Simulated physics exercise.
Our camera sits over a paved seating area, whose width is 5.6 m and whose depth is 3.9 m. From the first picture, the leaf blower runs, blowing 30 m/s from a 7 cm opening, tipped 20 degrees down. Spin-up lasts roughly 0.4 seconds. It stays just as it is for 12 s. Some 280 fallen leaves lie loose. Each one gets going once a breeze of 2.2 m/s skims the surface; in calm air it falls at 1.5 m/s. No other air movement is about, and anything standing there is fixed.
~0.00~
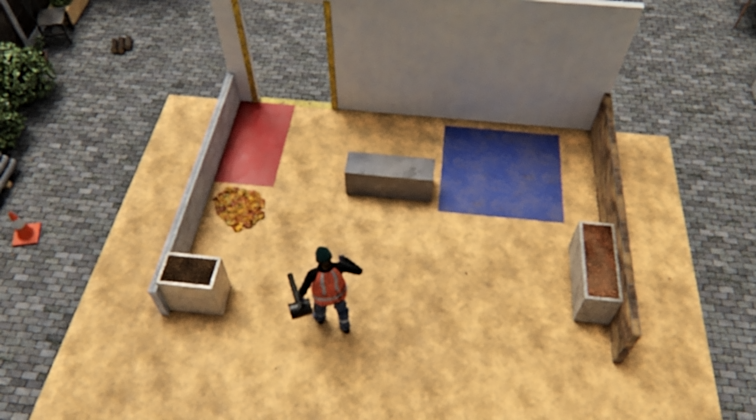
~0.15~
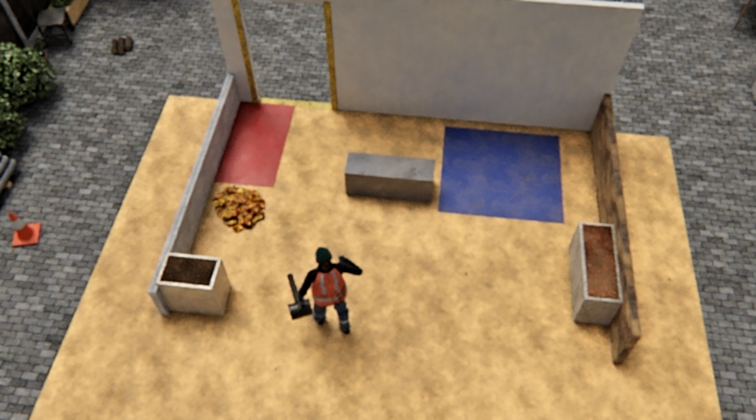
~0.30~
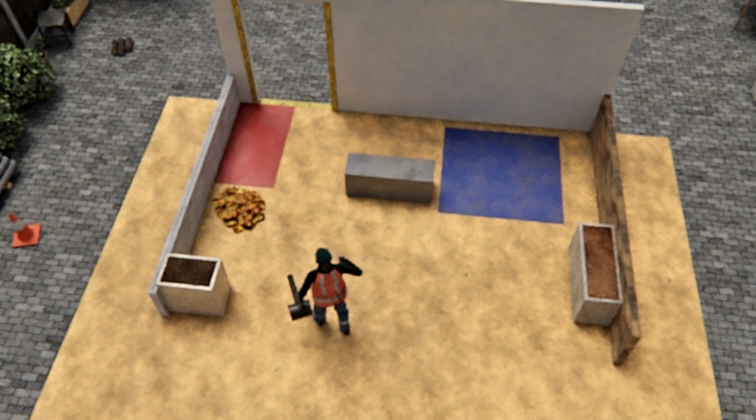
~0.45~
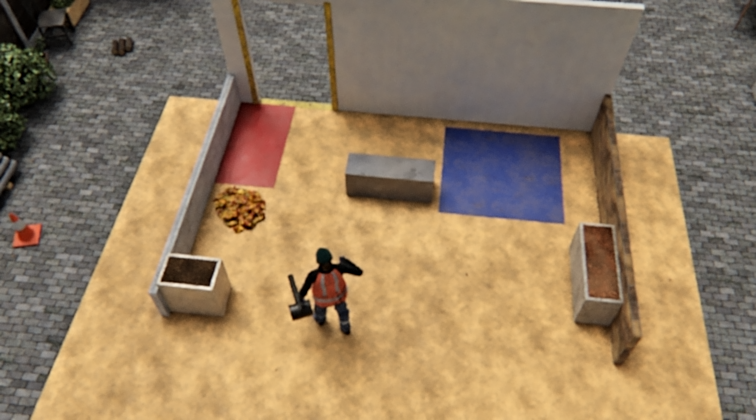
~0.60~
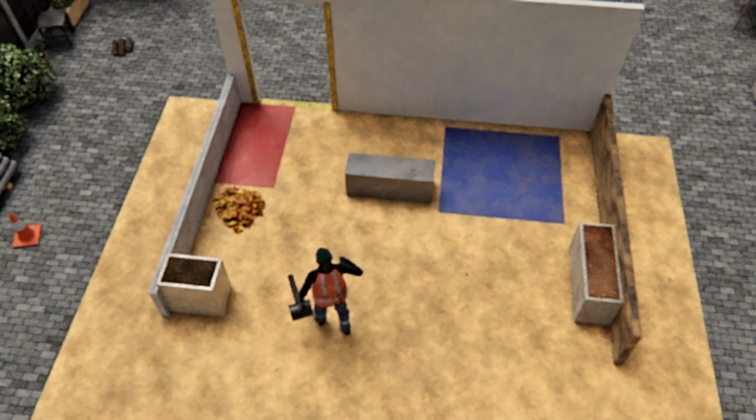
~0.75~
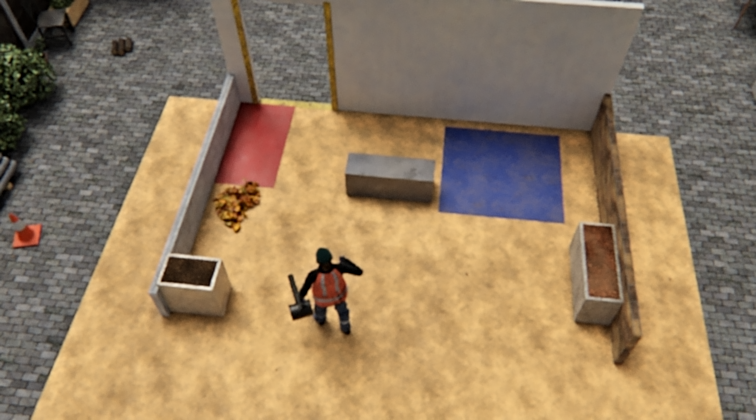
A pile of fallen leaves begins to scatter slightly while a worker stands with a leaf blower.
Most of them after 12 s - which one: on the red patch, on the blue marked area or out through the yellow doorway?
It is red that holds the most.
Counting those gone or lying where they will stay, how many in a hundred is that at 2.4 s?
The share is about 30 %.
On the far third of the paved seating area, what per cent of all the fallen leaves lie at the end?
I'd put it at about 70 percent.
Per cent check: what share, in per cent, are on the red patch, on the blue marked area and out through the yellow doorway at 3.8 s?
About 70 per cent red, 0 per cent blue and 0 per cent yellow.
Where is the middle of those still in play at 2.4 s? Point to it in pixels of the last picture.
Around (223, 161).
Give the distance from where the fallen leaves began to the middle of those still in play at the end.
2.0 m.
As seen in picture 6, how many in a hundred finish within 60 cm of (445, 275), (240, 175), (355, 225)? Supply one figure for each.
Estimates in listed order: 0 %; 15 %; 0 %.
After 2.4 s the count stands so, 0 % are out through the yellow doorway, 0 % on the blue marked area and 68 % on the red patch; the middle of those still in play is near (223, 161).
After 3.8 s the count stands so, 0 % are out through the yellow doorway, 0 % on the blue marked area and 69 % on the red patch; the middle of those still in play is near (226, 150).
After 6.6 s the count stands so, 1 % are out through the yellow doorway, 0 % on the blue marked area and 72 % on the red patch; the middle of those still in play is near (235, 123).
After 12.0 s, at the end, 2 % are out through the yellow doorway, 0 % on the blue marked area and 74 % on the red patch; the middle of those still in play is near (237, 111).
